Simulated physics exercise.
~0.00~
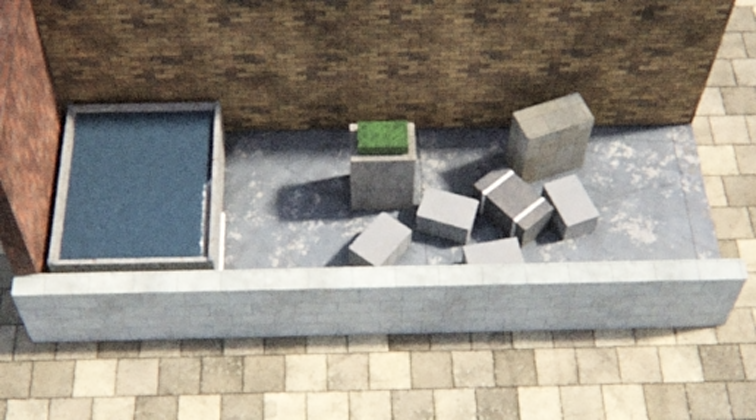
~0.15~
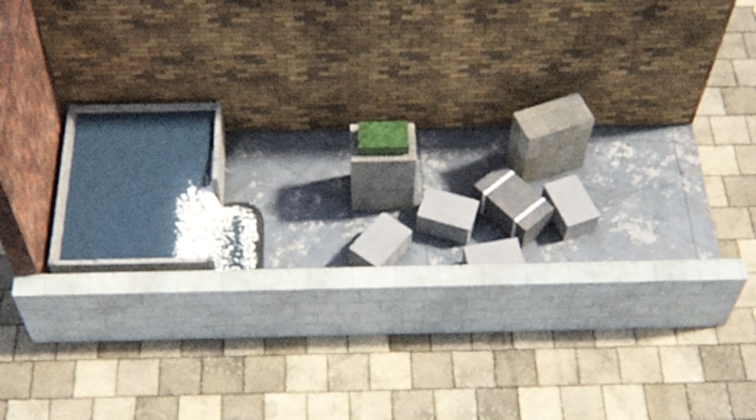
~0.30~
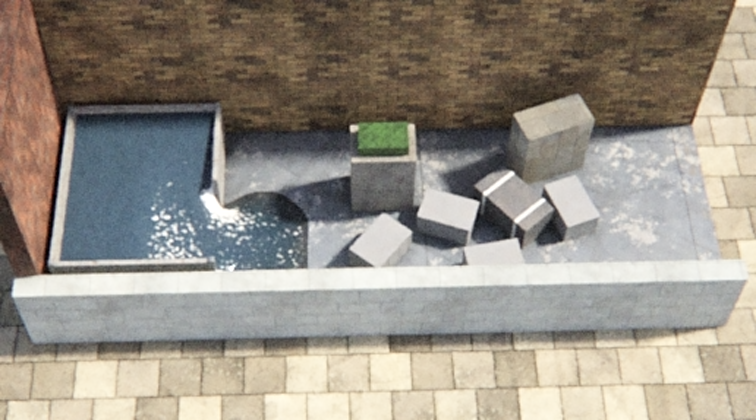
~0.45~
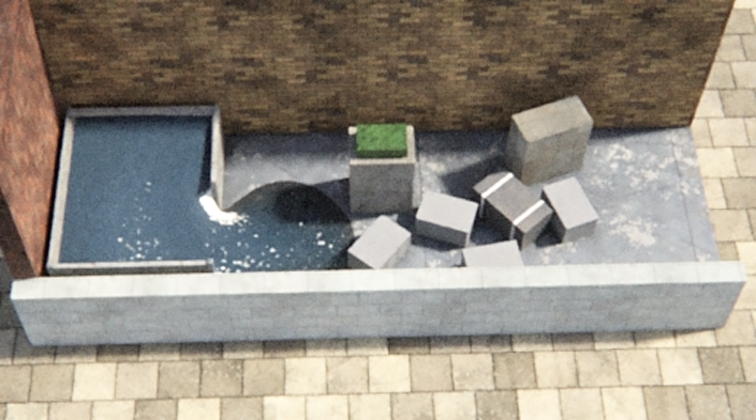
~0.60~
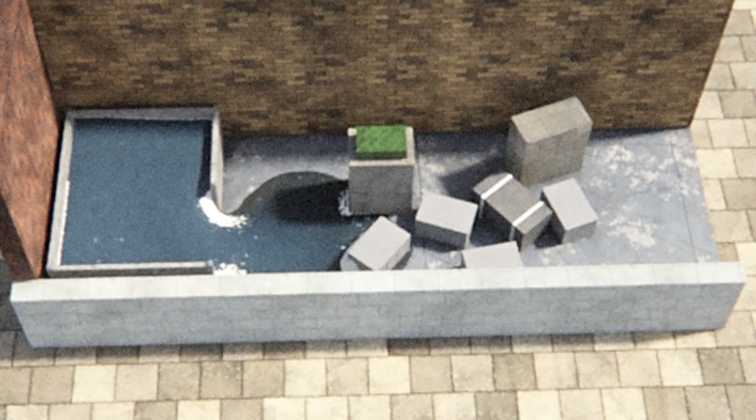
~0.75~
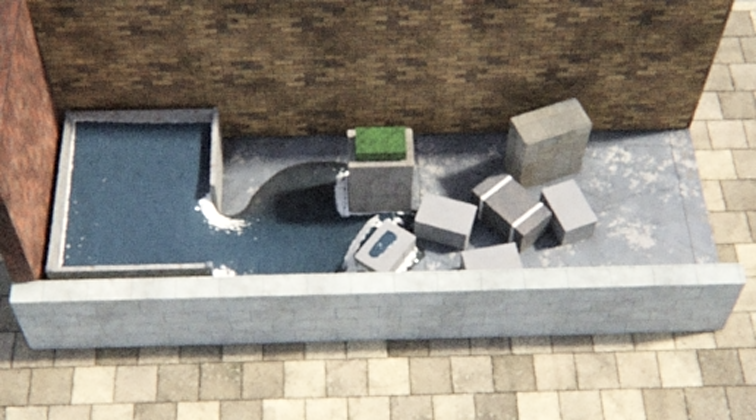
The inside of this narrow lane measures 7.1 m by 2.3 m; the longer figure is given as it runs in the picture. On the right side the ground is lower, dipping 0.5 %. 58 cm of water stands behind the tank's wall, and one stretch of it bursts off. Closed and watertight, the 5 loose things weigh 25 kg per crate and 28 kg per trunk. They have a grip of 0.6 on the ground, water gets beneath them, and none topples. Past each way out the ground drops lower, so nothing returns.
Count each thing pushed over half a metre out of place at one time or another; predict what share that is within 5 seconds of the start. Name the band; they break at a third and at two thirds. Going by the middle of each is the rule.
That comes to at least two thirds.
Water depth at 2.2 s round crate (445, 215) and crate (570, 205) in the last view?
First about 14 cm, second about 4 cm.
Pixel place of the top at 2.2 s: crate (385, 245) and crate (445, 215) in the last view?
(558, 256) and (467, 184), roughly.
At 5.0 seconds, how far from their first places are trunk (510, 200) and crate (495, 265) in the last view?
Going in turn, one is gone out and the other is washed out.
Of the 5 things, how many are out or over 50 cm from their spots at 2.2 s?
By my tally, 2.
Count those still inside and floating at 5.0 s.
I'd say 0 of them.
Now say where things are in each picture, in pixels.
In the first picture, a crate at (380, 239), on the bottom; a crate at (494, 257), on the bottom; 3.1 m2 under water; 0 of 5 have shifted.
In the second picture, a crate at (380, 239) rests on the ground; a crate at (495, 258), on the bottom; 3.6 m2 under water; 0 of 5 have shifted.
In the third picture, a crate at (380, 240), on the bottom; a crate at (495, 258), on the bottom; 4.3 m2 under water; 0 of 5 have shifted.
In the fourth picture, a crate at (379, 242) rests on the ground; a crate at (493, 260), on the bottom; 5.1 m2 under water; 0 of 5 have shifted.
In the fifth picture, a crate at (379, 244), on the bottom; a crate at (493, 261), on the bottom; water covers 5.7 m2; 0 of 5 have shifted.
In the sixth picture, a crate at (385, 247) rests on the ground, 8 cm from its start; a crate at (493, 263), on the bottom; 6.1 m2 under water; 1 of 5 have shifted.
After 1.1 s 1 of 5 are over 50 cm from their spots; 0 afloat.
After 2.2 s 2 of 5 are over 50 cm from their spots; 1 afloat.
After 3.5 s 5 of 5 are over 50 cm from their spots; 1 afloat.
After 5.0 s 5 of 5 are over 50 cm from their spots, and 5 have been at some point; 0 afloat.
